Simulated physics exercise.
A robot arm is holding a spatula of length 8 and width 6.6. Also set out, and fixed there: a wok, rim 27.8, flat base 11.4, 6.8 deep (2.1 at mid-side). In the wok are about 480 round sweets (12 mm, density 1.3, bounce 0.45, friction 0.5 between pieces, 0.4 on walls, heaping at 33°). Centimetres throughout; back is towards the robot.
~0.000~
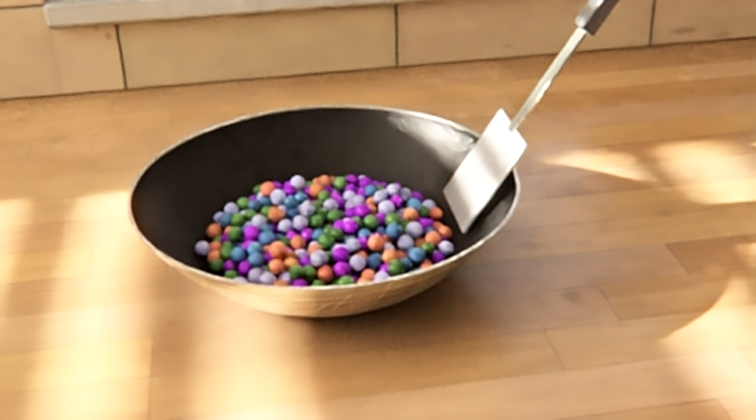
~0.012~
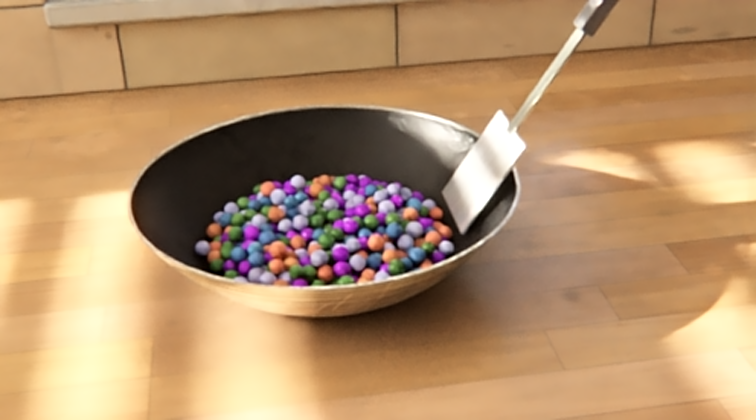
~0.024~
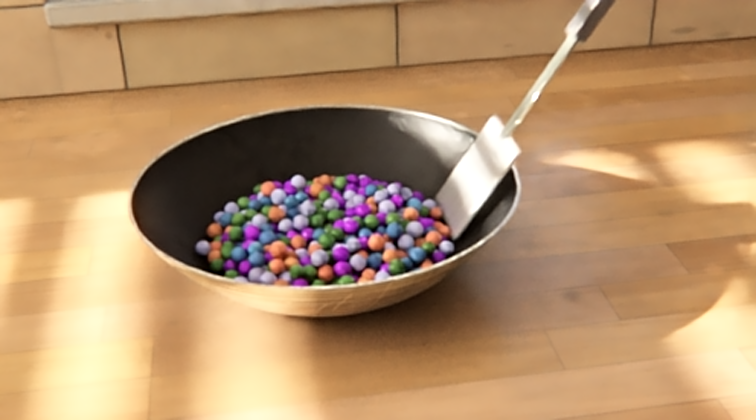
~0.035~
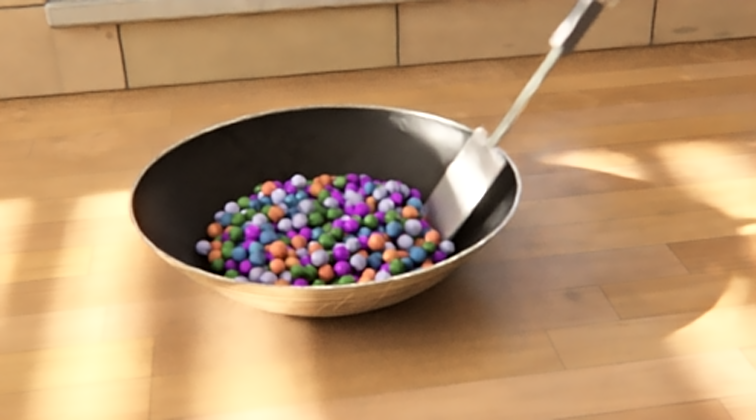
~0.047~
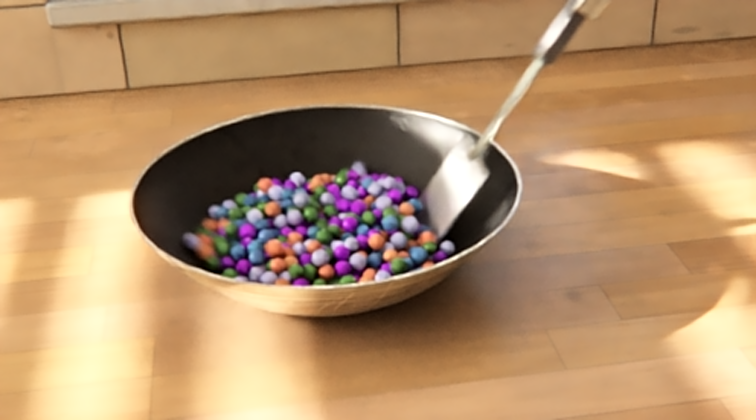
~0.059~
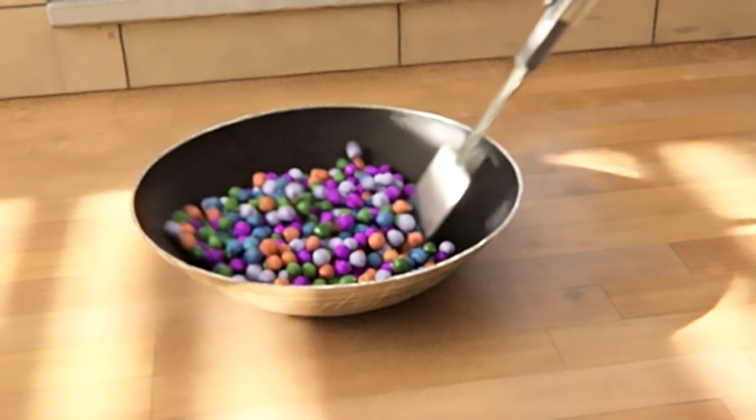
The clip opens on a dark wok of small purple, orange, green, blue and pale round sweets on a sunlit wooden surface, a spatula leaning inside its right edge. The spatula slides down and left into the sweets, and they shift leftward, bunching slightly higher toward the left and back.
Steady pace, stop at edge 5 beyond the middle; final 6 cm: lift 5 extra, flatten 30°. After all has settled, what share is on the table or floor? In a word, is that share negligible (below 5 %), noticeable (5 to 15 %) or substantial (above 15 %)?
In a word, noticeable.
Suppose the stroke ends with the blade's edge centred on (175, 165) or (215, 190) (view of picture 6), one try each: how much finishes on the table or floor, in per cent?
Roughly 35 and 25 per cent.
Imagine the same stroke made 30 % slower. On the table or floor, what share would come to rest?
I'd say close to 5 per cent.
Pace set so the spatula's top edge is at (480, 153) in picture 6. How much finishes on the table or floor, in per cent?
I'd say around 0 per cent.
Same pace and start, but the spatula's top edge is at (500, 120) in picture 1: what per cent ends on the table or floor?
Some 10 per cent.
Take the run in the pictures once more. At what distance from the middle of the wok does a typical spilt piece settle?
That distance comes to about 36 cm.
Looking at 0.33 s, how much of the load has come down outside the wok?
Roughly 4 percent.
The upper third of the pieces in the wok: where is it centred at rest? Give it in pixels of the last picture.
(216, 228).
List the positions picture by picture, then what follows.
The first frame shows the spatula top edge at (514, 127), sloping 56°; upper third of the load around (325, 227), from x 205 to 445, top at y 180; 485 in the wok.
The second frame shows the spatula top edge at (513, 128), sloping 56°; upper third of the load around (325, 227), from x 205 to 445, top at y 180.
The third frame shows the spatula top edge at (506, 134), sloping 56°; upper third of the load around (326, 227), from x 205 to 445, top at y 180.
The fourth frame shows the spatula top edge at (492, 145), sloping 56°; upper third of the load around (325, 226), from x 205 to 445, top at y 180.
The fifth frame shows the spatula top edge at (475, 155), sloping 56°; upper third of the load around (322, 223), from x 190 to 445, top at y 170.
The sixth frame shows the spatula top edge at (458, 162), sloping 56°; upper third of the load around (312, 215), from x 175 to 445, top at y 150; 485 in the wok.
After 0.09 s, sloping 56°, highest piece 8 above the table; 485 in the wok.
After 0.12 s, sloping 45°, highest piece 11 above the table; 478 in the wok, 7 on the blade or in flight.
After 0.33 s, sloping 26°, highest piece 9 above the table; 437 in the wok, 22 on the table or floor, 26 on the blade or in flight.
After 1.38 s, sloping 26°, highest piece 7 above the table; 437 in the wok, 48 on the table or floor.
In the end, 437 in the wok, 48 on the table or floor. That is 10 % on the table or floor.
